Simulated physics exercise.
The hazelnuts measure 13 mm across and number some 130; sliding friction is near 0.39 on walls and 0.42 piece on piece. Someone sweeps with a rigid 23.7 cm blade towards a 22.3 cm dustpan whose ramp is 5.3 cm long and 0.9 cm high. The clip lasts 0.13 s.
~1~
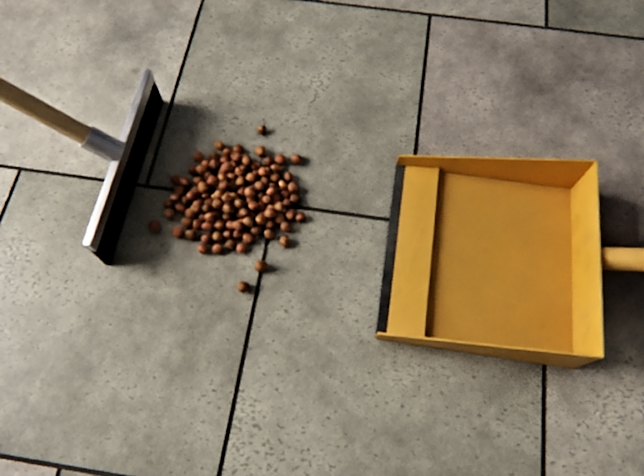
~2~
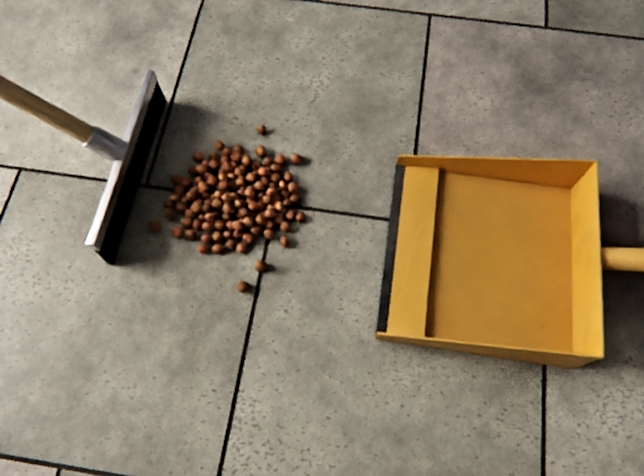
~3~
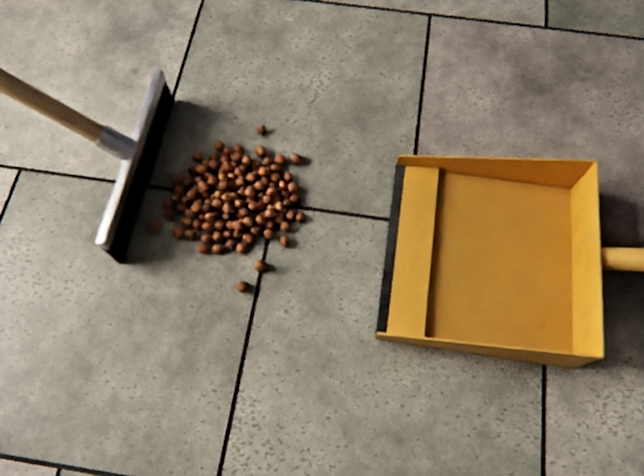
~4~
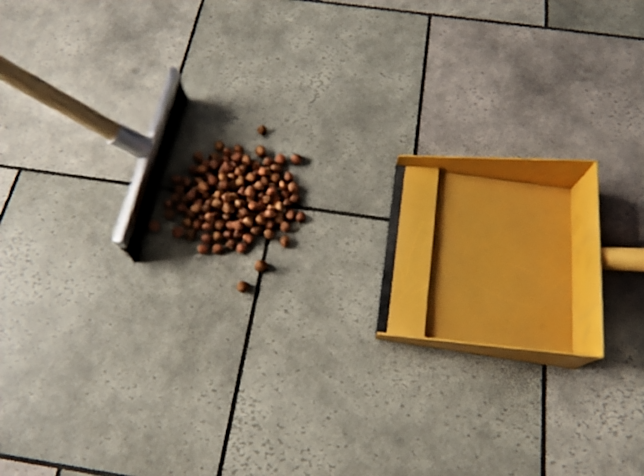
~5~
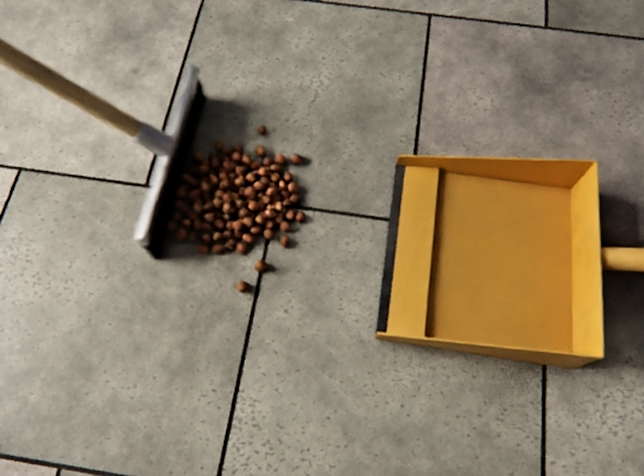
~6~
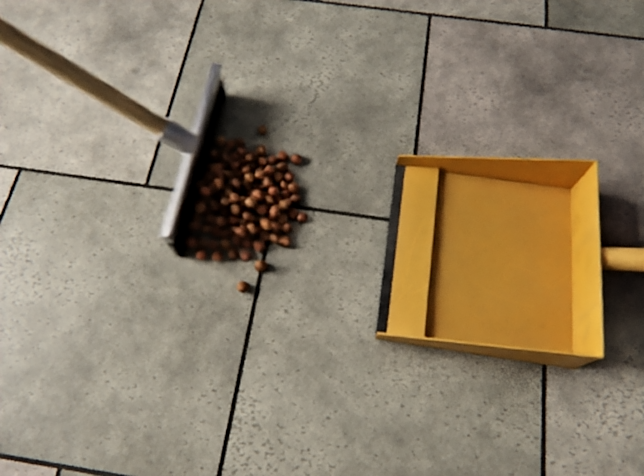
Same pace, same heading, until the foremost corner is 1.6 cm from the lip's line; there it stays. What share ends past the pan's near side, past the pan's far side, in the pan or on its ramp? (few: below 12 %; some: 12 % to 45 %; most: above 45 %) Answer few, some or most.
Near side: Few, far side: Some, pan: Some.
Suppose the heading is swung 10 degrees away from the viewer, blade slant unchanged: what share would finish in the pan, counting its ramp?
In that case some 20 per cent.
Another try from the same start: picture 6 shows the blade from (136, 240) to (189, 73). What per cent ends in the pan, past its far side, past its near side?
Pan 30, far 25, near 0.
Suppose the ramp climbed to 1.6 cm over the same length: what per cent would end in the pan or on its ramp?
In that case some 35 per cent.
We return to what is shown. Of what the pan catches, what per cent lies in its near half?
Some 30 per cent.
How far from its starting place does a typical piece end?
About 26 cm.
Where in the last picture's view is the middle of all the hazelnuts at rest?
At about (446, 226).
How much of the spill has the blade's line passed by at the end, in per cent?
Roughly 10 per cent.
Then, 0.13 s after the last picture, middle of the blade 12 cm from the lip; 0 % over the lip, far side 15 %, near side 0 %.
Then, 0.21 s after the last picture, middle of the blade 4 cm from the lip; 10 % over the lip, far side 25 %, near side 0 %.
Then, 0.43 s after the last picture, middle of the blade 2 cm from the lip; 45 % over the lip, far side 25 %, near side 5 %.
In the end, near side 5 %, far side 25 %, pan 40 %, in front of the lip or behind the blade 30 %.
